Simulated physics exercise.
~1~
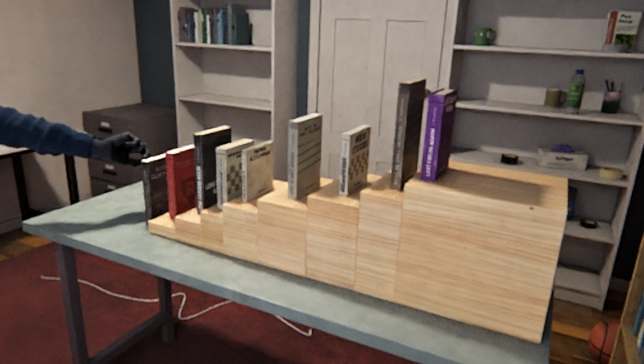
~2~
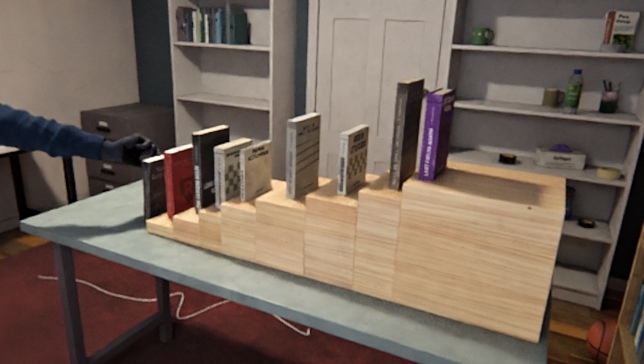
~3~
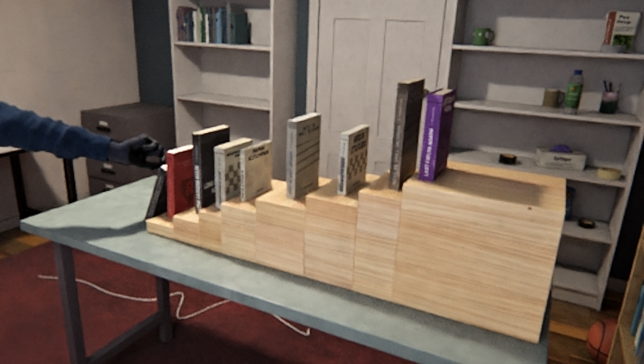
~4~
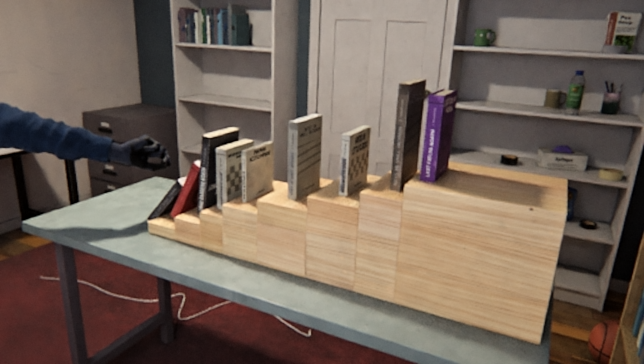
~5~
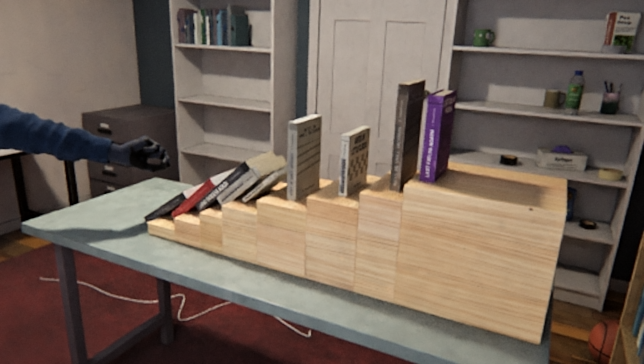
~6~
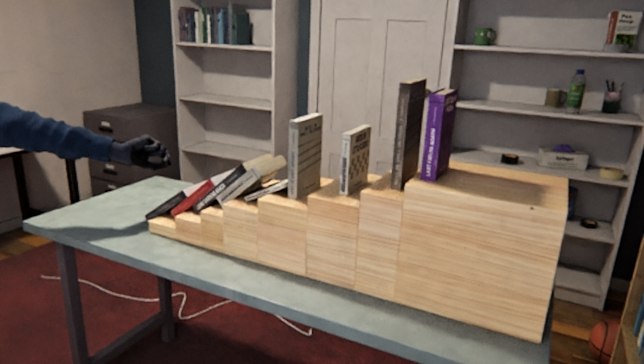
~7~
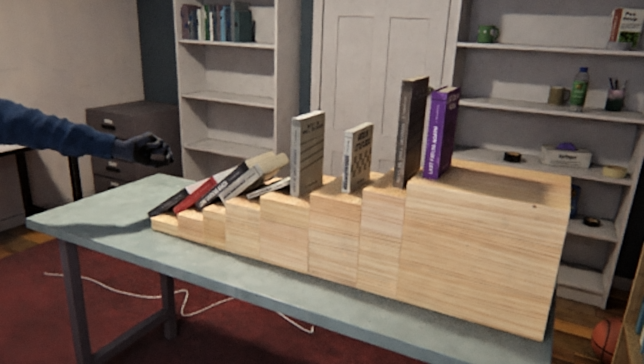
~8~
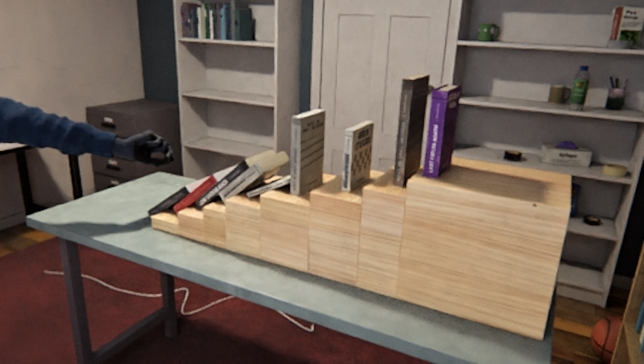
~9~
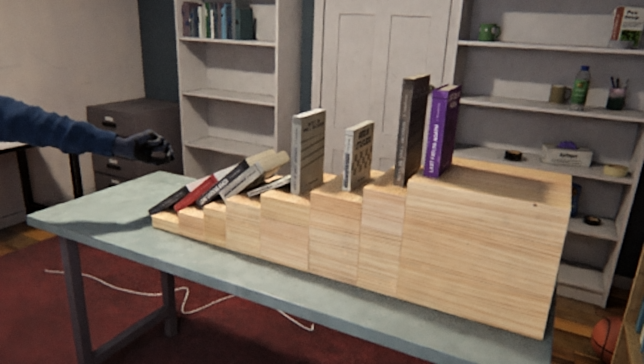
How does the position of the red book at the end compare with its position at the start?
The red book stands upright on its step at the start, but by the end it is leaning over to the right.
On wooden steps, a gloved hand tips the first book, toppling five before four stay standing.
